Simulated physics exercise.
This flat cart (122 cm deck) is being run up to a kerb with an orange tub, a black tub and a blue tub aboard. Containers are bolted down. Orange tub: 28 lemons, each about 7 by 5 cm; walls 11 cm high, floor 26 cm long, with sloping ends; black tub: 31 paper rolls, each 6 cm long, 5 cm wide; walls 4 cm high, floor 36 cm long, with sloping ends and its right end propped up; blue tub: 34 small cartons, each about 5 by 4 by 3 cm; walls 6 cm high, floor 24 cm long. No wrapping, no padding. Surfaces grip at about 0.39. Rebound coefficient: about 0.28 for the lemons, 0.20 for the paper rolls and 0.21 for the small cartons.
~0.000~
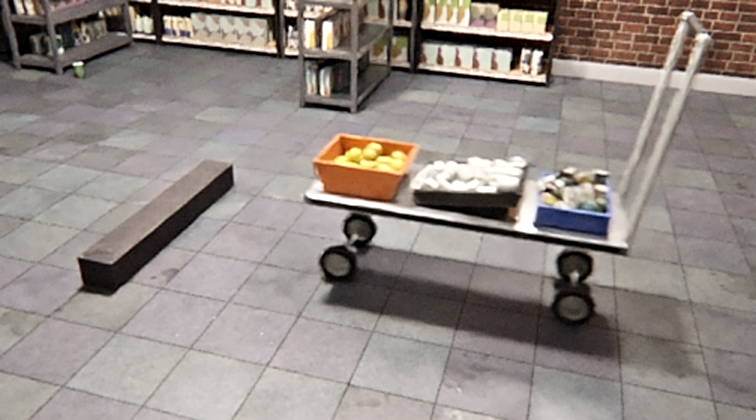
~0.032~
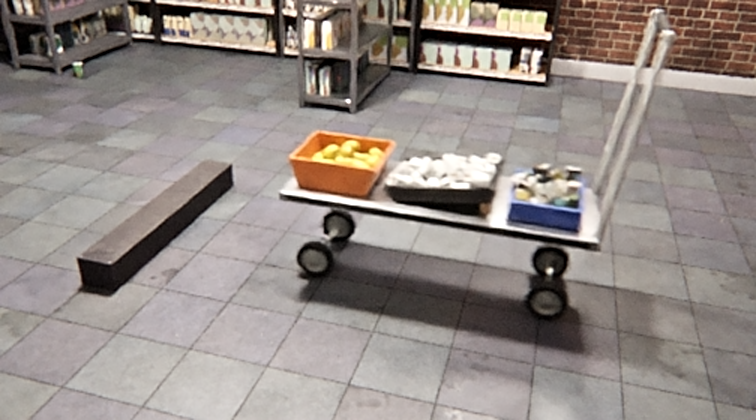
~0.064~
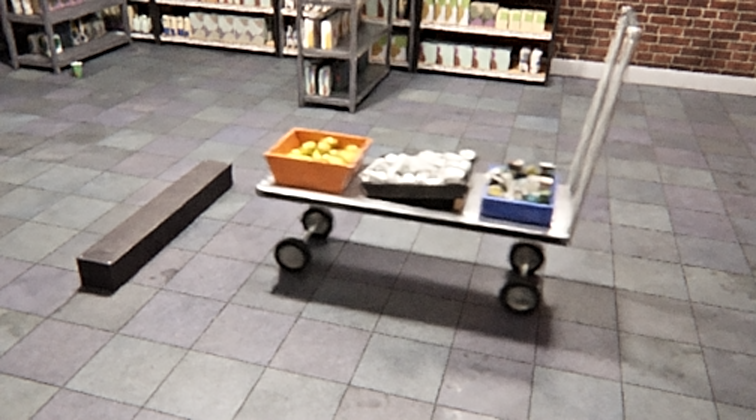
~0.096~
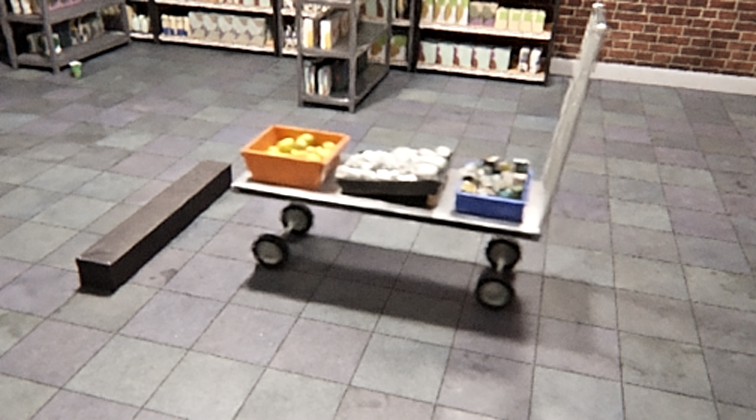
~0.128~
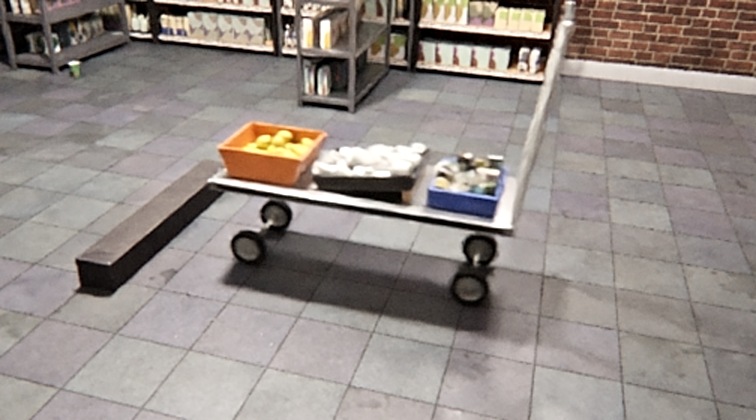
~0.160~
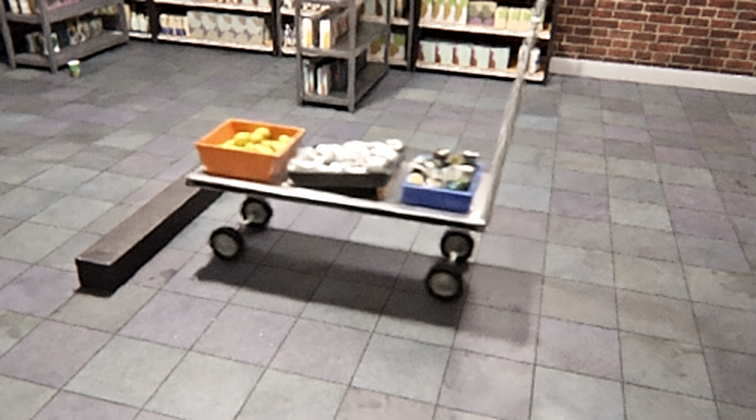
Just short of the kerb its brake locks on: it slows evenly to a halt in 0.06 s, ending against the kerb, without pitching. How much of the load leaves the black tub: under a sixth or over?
Out of the black tub go more than one in six of the paper rolls.
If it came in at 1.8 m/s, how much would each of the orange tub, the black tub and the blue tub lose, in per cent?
In that case orange tub 0, black tub 20, blue tub 10 per cent.
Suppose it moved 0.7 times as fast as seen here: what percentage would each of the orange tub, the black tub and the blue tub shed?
Then orange tub 0, black tub 40, blue tub 20 per cent.
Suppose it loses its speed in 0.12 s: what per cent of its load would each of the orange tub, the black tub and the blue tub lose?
Then orange tub 0, black tub 40, blue tub 20 per cent.
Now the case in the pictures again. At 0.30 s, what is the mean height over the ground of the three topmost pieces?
Some 58 cm up.
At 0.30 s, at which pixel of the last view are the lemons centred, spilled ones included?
At about (190, 139).
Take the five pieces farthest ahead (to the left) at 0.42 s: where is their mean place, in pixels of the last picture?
At about (158, 122).
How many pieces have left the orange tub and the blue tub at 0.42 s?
Out by then, roughly: Orange tub 2, blue tub 8.
After 0.20 s, the brake bites.
After 0.30 s, 0 of 28 out of the orange tub, 3 of 31 out of the black tub and 4 of 34 out of the blue tub.
After 0.42 s, 2 of 28 out of the orange tub, 11 of 31 out of the black tub and 9 of 34 out of the blue tub.
After 0.65 s, 2 of 28 out of the orange tub, 13 of 31 out of the black tub and 13 of 34 out of the blue tub.
When it is over (at 1.16 s), 2 of 28 out of the orange tub, 13 of 31 out of the black tub and 13 of 34 out of the blue tub. Asked share, 13 of 31, 42 per cent.
